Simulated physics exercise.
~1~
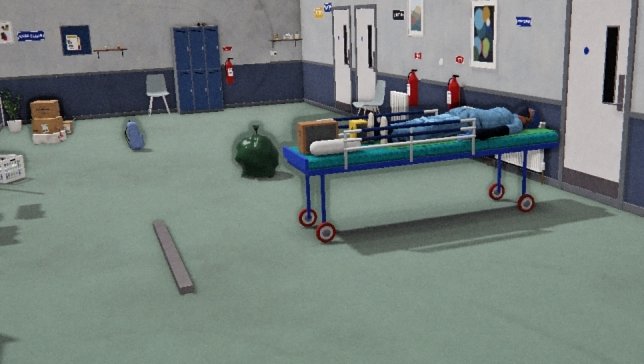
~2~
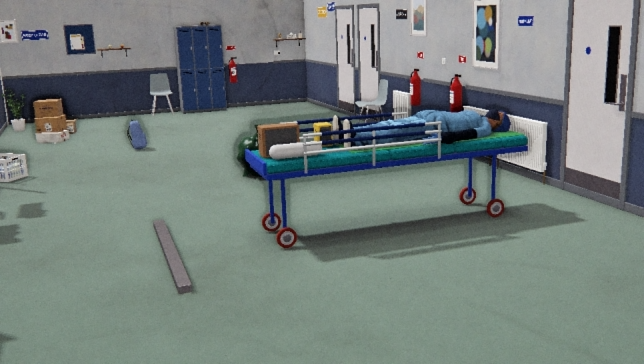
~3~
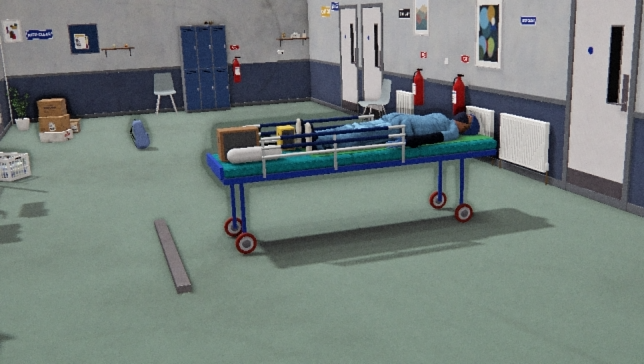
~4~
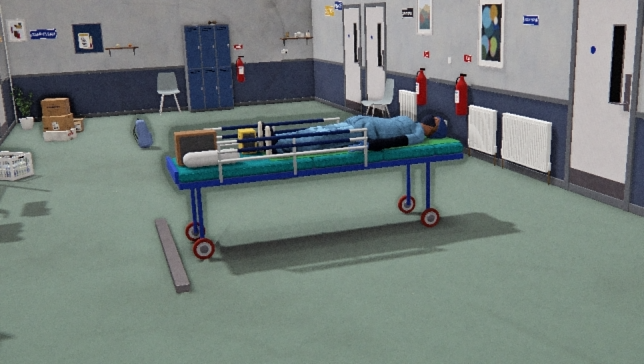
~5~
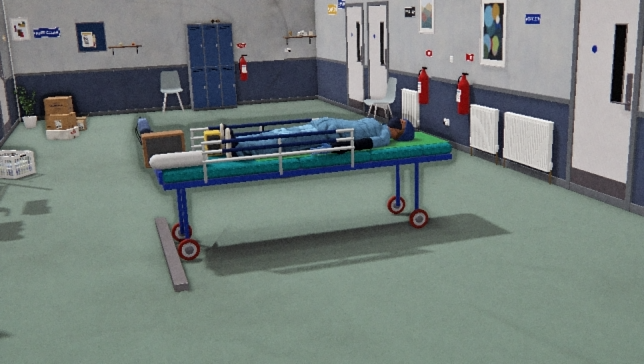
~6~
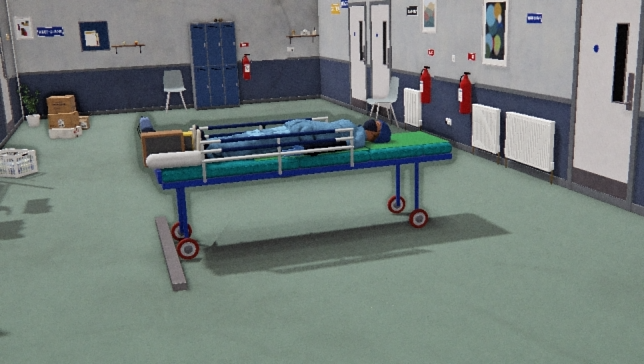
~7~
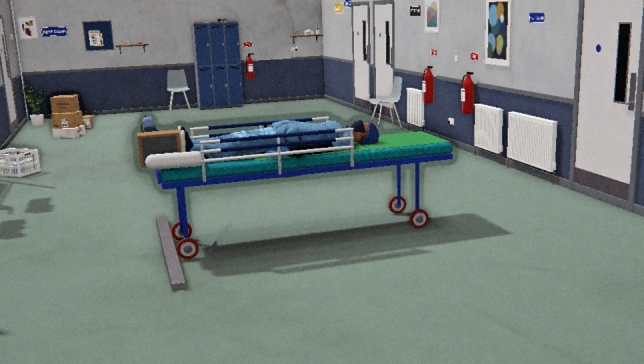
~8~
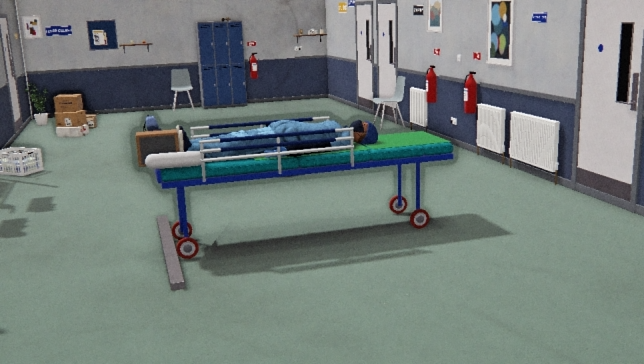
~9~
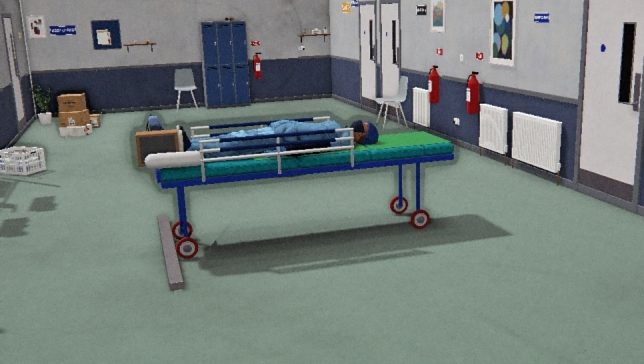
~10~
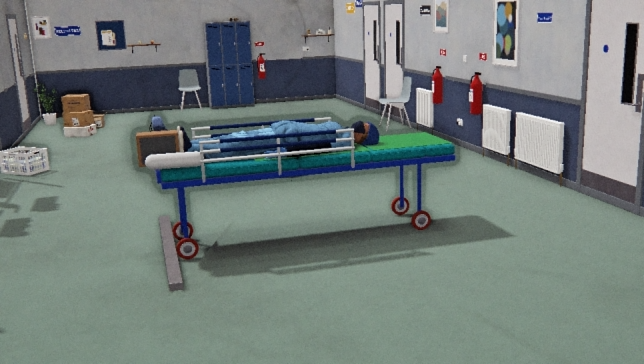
A wheeled stretcher carrying a lying person, a white bottle, a brown box-like monitor and a small yellow item rolls left across a room and stops at a low sill. The person slides further left towards the foot end and comes to rest still aboard, the bottle and monitor staying on.
